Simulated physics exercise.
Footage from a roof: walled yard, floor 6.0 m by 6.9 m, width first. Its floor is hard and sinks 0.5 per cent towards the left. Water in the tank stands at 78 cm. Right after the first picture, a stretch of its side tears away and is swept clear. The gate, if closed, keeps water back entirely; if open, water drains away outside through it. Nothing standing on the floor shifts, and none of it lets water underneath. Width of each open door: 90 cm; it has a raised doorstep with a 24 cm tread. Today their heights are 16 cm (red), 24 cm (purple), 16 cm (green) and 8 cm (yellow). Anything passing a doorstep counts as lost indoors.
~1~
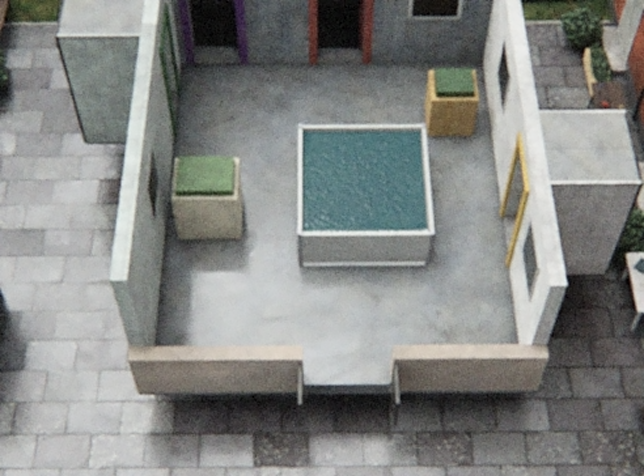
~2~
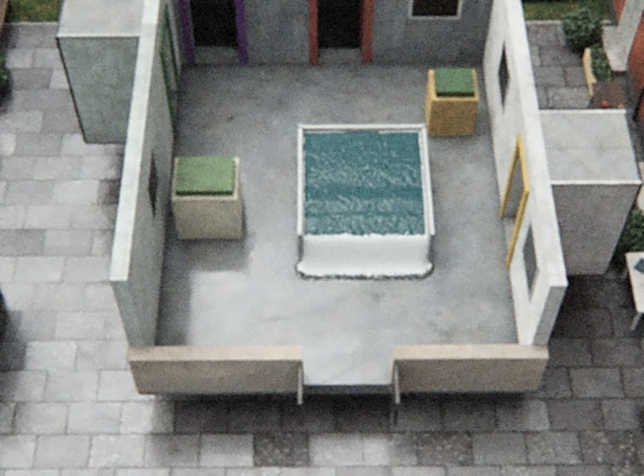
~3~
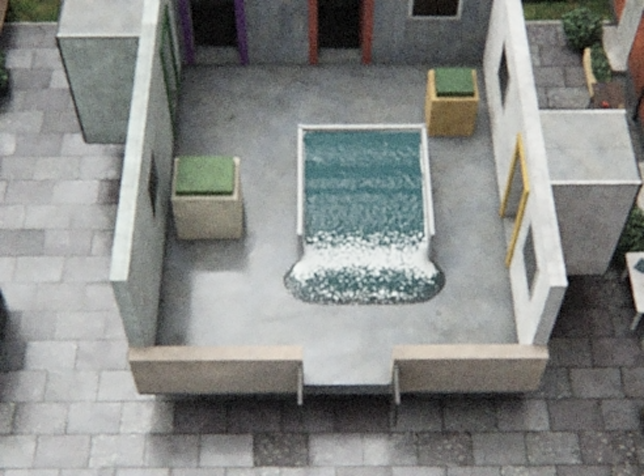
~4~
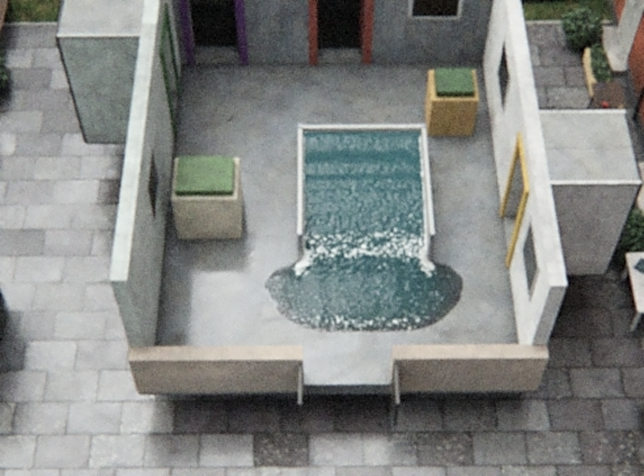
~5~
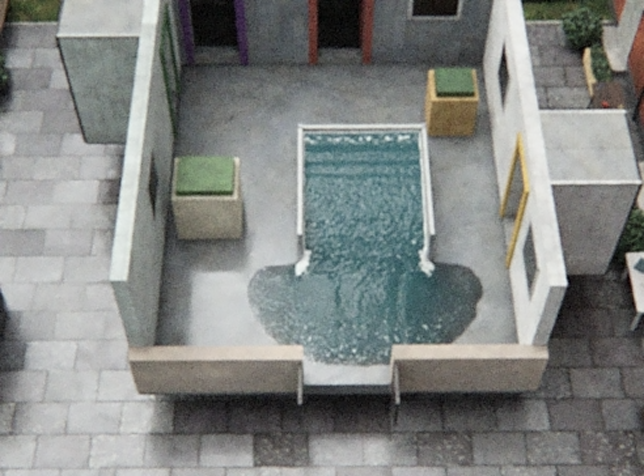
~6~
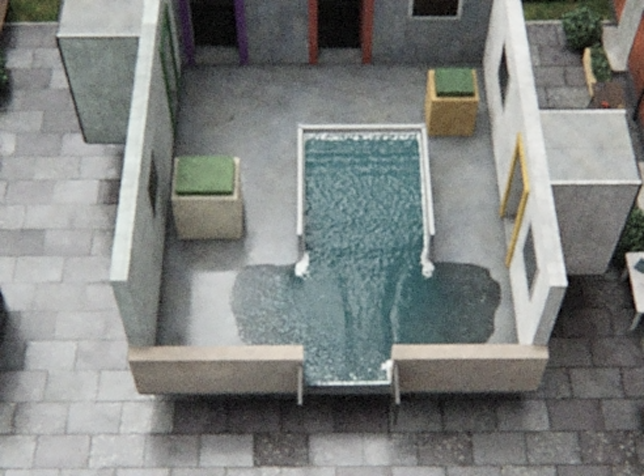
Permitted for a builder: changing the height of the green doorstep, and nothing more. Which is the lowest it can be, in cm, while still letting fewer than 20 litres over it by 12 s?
No lower than about 7.5 cm.
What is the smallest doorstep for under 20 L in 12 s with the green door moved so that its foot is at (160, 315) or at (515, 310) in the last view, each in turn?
Minimums: Roughly 14.5 cm and 18 cm.
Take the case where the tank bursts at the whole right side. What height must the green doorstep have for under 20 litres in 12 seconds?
About 16 cm.
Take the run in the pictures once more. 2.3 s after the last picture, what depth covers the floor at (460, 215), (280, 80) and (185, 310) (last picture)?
6, 0 and 10 cm, respectively.
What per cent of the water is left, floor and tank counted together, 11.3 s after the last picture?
Roughly 54 %.
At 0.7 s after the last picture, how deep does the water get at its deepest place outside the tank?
I'd put it near 46 cm.
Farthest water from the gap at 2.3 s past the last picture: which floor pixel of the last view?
(153, 372).
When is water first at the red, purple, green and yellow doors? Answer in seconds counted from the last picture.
Arrival times - red: 4.0 s; purple: 4.5 s; green: 3.2 s; yellow: 1.8 s.
Then, 0.7 s after the last picture water covers 30 % of the floor, deepest (46 cm) near (520, 369); it has not reached the green door.
Then, 2.3 s after the last picture water covers 45 % of the floor, deepest (34 cm) near (509, 369); it has not reached the green door.
Then, 11.3 s after the last picture water covers 95 % of the floor, deepest (10 cm) near (229, 195); 7 cm at the green door, 0 litres in over its 16 cm doorstep.
At the green door as built, the water peaked near 12 cm, 8.7 s after the last picture.
Run again over the same 12 s with other heights there, 27 litres in over 6.5 cm, 11 litres over 8.5 cm. The limit of 20 litres is kept from about 7.5 cm up.
